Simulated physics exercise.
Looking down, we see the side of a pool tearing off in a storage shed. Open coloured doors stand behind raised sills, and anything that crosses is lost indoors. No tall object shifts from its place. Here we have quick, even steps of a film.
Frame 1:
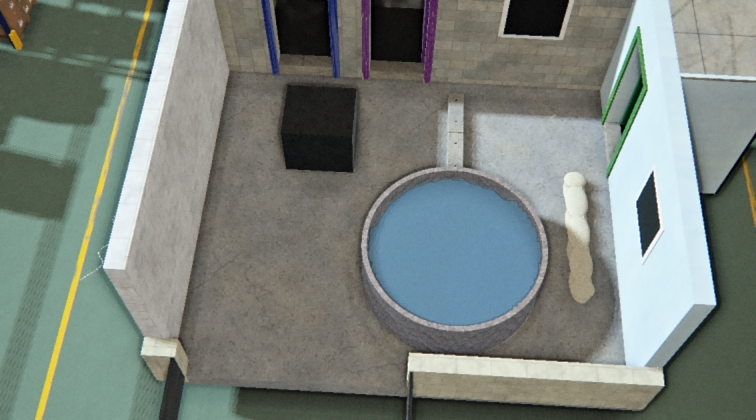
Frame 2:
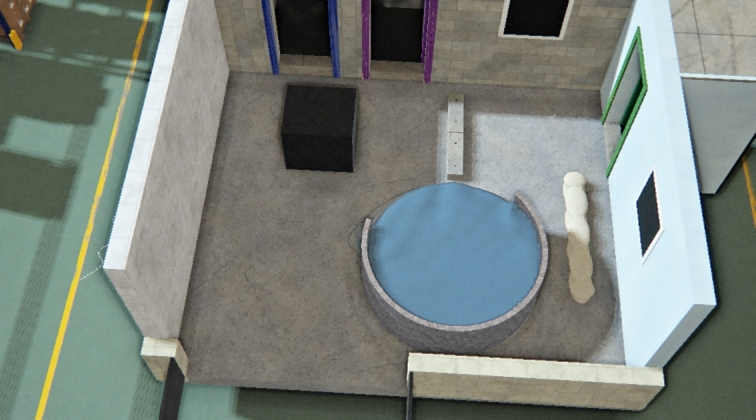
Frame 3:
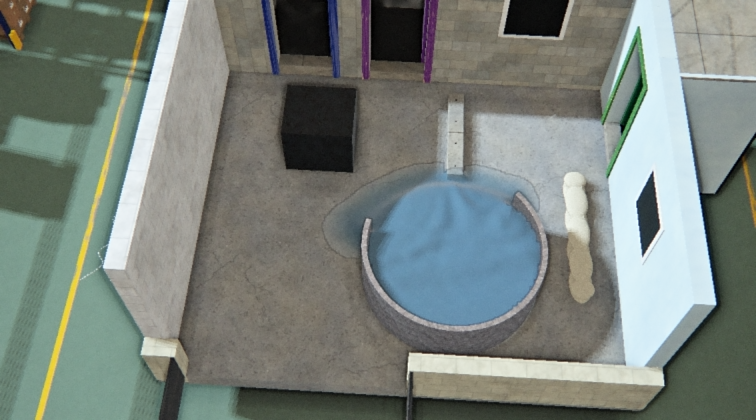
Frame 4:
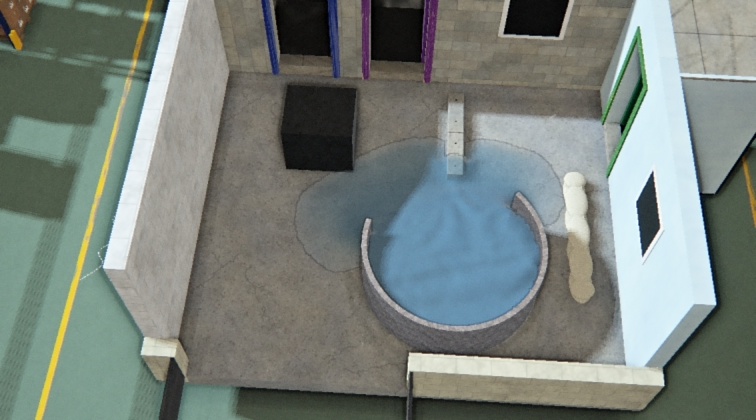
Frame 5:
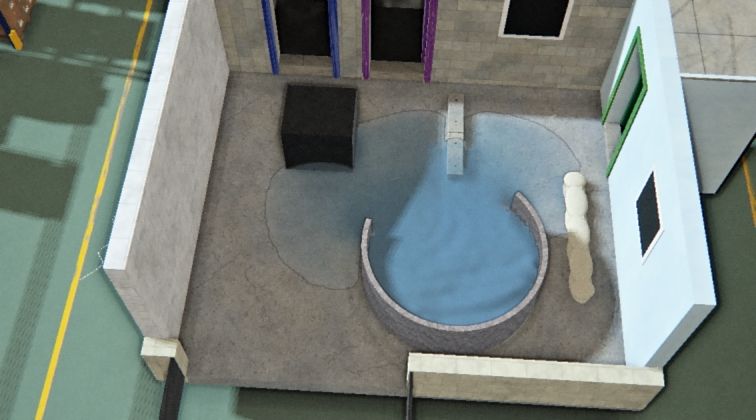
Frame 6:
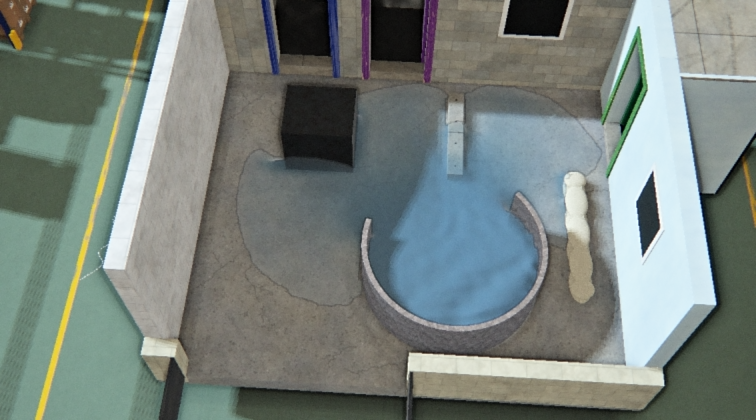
A round pool of blue water stood whole in a walled space, then its far side opened and water poured out, spreading across the grey floor around the black box and the pale narrow block.
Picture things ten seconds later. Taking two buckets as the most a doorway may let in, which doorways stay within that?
In order: The purple door ends up above the line; the blue door ends up at or below the line; the green door ends up above the line.
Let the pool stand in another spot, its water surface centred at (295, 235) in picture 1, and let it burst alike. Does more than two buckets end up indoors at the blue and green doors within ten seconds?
Result - blue overshoots, green overshoots.
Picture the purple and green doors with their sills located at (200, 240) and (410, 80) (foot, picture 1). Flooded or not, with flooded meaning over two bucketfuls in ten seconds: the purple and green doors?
Well, the purple door comes up short while the green door overshoots.
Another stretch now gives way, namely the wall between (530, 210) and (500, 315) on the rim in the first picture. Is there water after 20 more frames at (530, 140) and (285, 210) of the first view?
Point one reached; point two not reached.
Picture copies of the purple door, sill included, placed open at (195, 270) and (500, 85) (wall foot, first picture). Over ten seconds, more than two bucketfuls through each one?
Stays below the threshold, exceeds the threshold.
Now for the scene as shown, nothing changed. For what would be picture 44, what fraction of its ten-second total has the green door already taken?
About 95 %.
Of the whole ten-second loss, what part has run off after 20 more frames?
Log: Around 30 %, estimated.
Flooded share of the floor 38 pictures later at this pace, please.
That's roughly 95 per cent.
A moment on, water covers 55 % of the floor; the purple door over two buckets in, the blue door wet at the sill, nothing in, the green door wet at the sill, nothing in.
Next, water covers 60 % of the floor; the purple door far over two buckets in, the blue door wet at the sill, nothing in, the green door under two buckets in.
Then, water covers 80 % of the floor; the purple door far over two buckets in, the blue door wet at the sill, nothing in, the green door over two buckets in.
Later, water covers 95 % of the floor; the purple door far over two buckets in, the blue door wet at the sill, nothing in, the green door far over two buckets in.
In the end, water covers 95 % of the floor; the purple door far over two buckets in, the blue door wet at the sill, nothing in, the green door far over two buckets in.
